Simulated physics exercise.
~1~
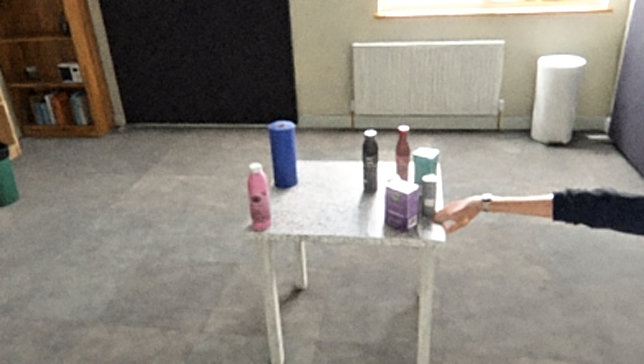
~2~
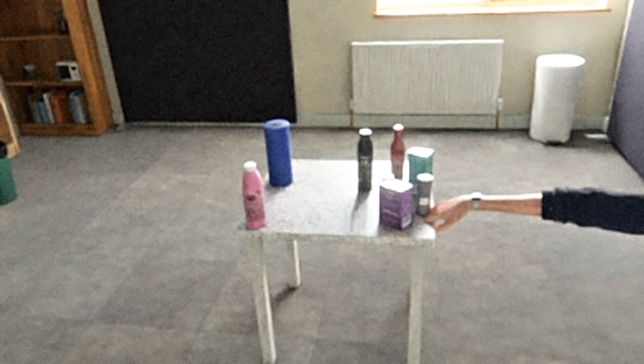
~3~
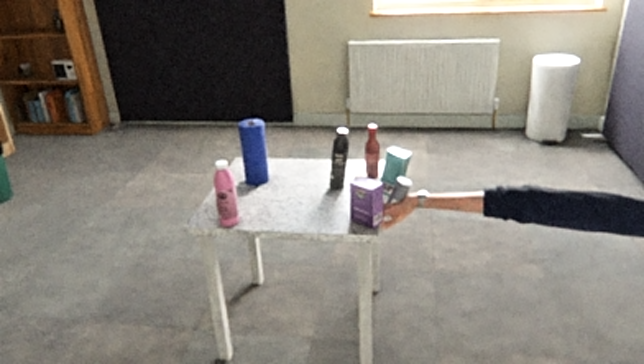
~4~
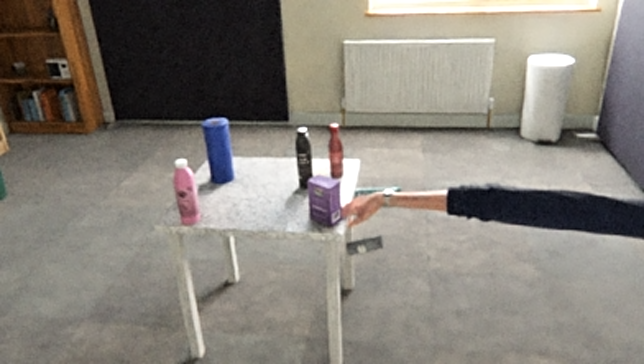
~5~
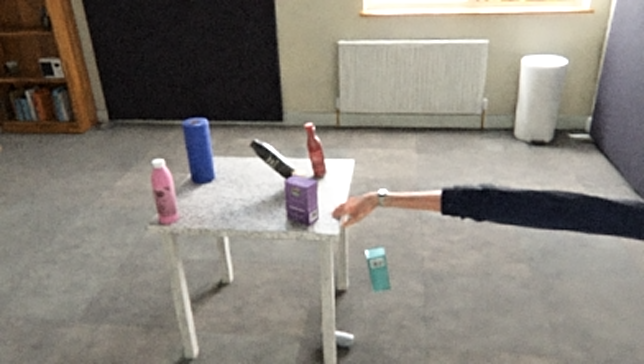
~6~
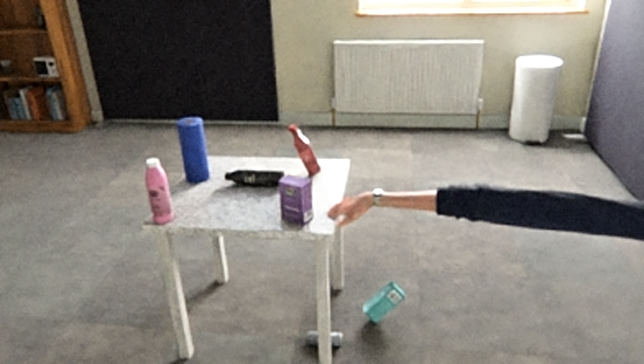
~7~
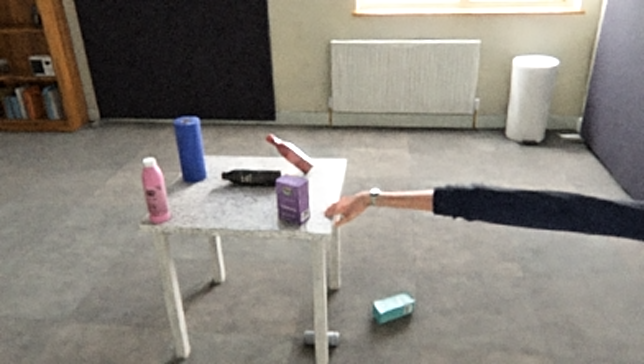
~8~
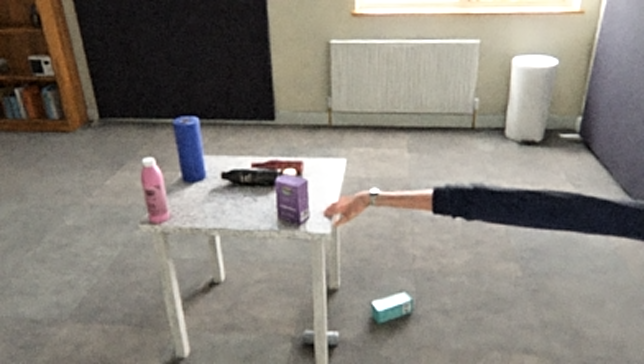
A small white table stands on a grey floor, seen from the front and slightly above, with a radiator and dark panel behind. On it are a pink bottle at the left, a blue roll behind, black and red bottles, and a purple packet, turquoise carton and small grey container at the right. A hand at the right edge moves the table left, and the grey container and turquoise carton drop off that side. As the table stops, the black bottle topples, then the red one. The carton and container lie on the floor; the pink bottle, roll and packet stay upright.
